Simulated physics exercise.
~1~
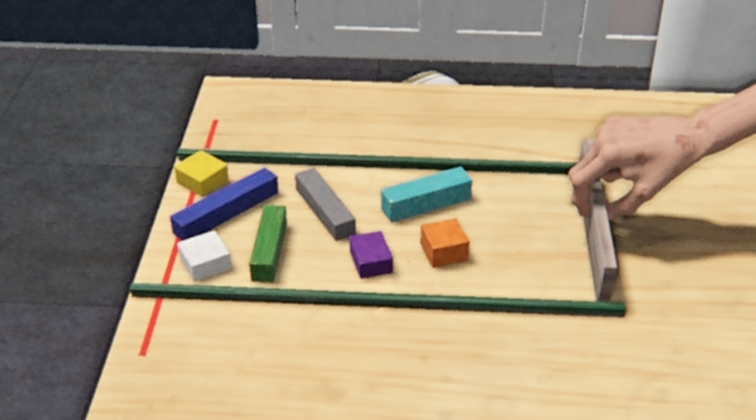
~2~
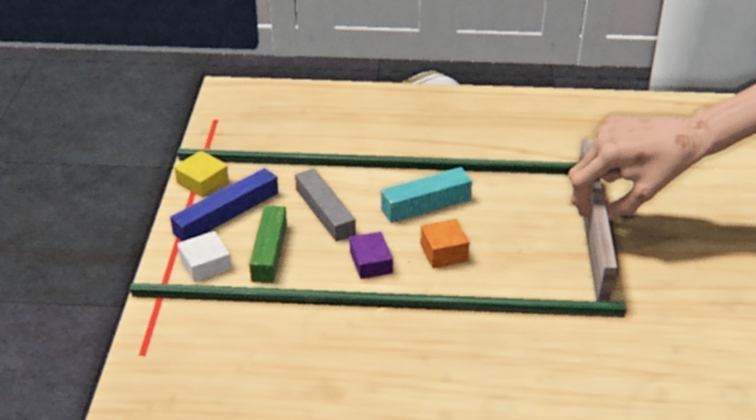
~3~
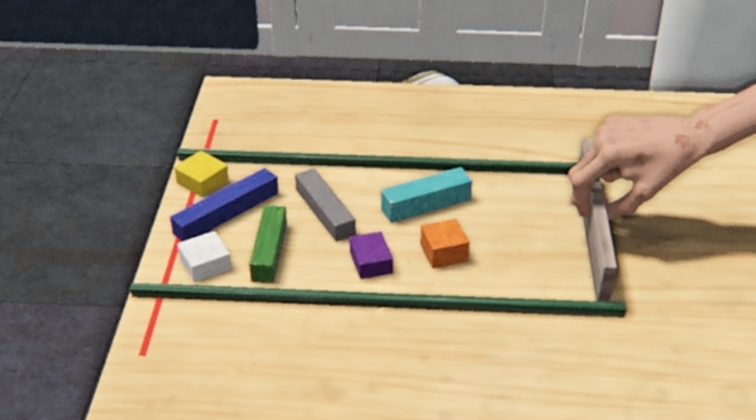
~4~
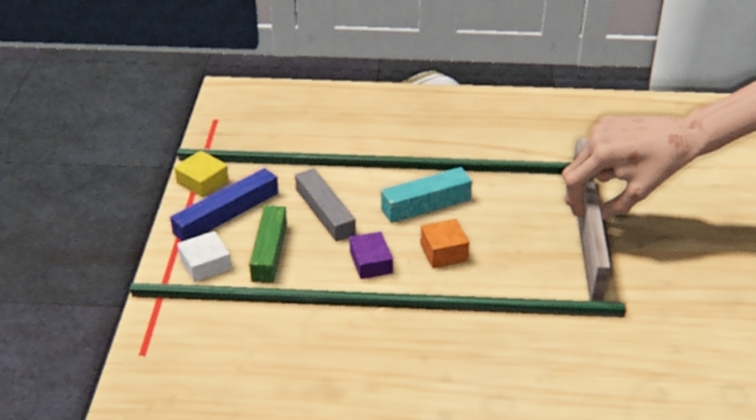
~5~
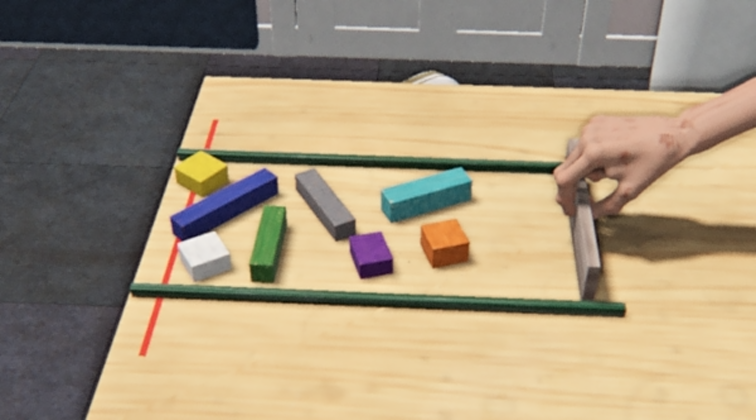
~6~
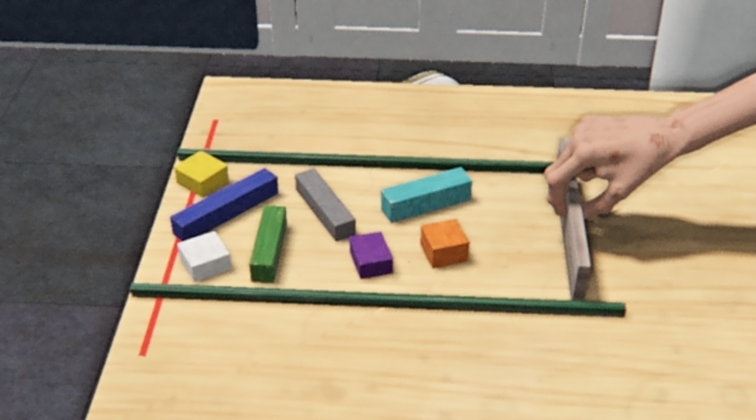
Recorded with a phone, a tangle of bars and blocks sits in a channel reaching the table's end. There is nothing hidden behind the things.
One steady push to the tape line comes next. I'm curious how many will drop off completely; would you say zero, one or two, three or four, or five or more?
I would say five or more.
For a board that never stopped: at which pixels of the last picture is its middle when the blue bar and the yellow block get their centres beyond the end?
Around (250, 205) first and around (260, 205) second.
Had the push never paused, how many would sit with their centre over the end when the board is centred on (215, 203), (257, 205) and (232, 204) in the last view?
The counts are 4, 1 and 3, in that order.
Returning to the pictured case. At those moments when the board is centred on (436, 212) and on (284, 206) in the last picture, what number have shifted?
That gives 2 for the first and 8 for the second.
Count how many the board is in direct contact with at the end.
Well, it touches 3.
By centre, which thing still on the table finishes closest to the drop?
Turquoise bar.
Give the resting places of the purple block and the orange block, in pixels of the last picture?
In the last picture the purple block sits at (145, 265) while the orange block sits at (159, 229).
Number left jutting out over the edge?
Number: 3.
Soon after, none off yet; yellow block at rest near (202, 174); white block at rest near (205, 256); blue bar at rest near (226, 205).
In the end, the number that fall off is five or more; gone, grey bar, green bar, blue bar, white block and yellow block.
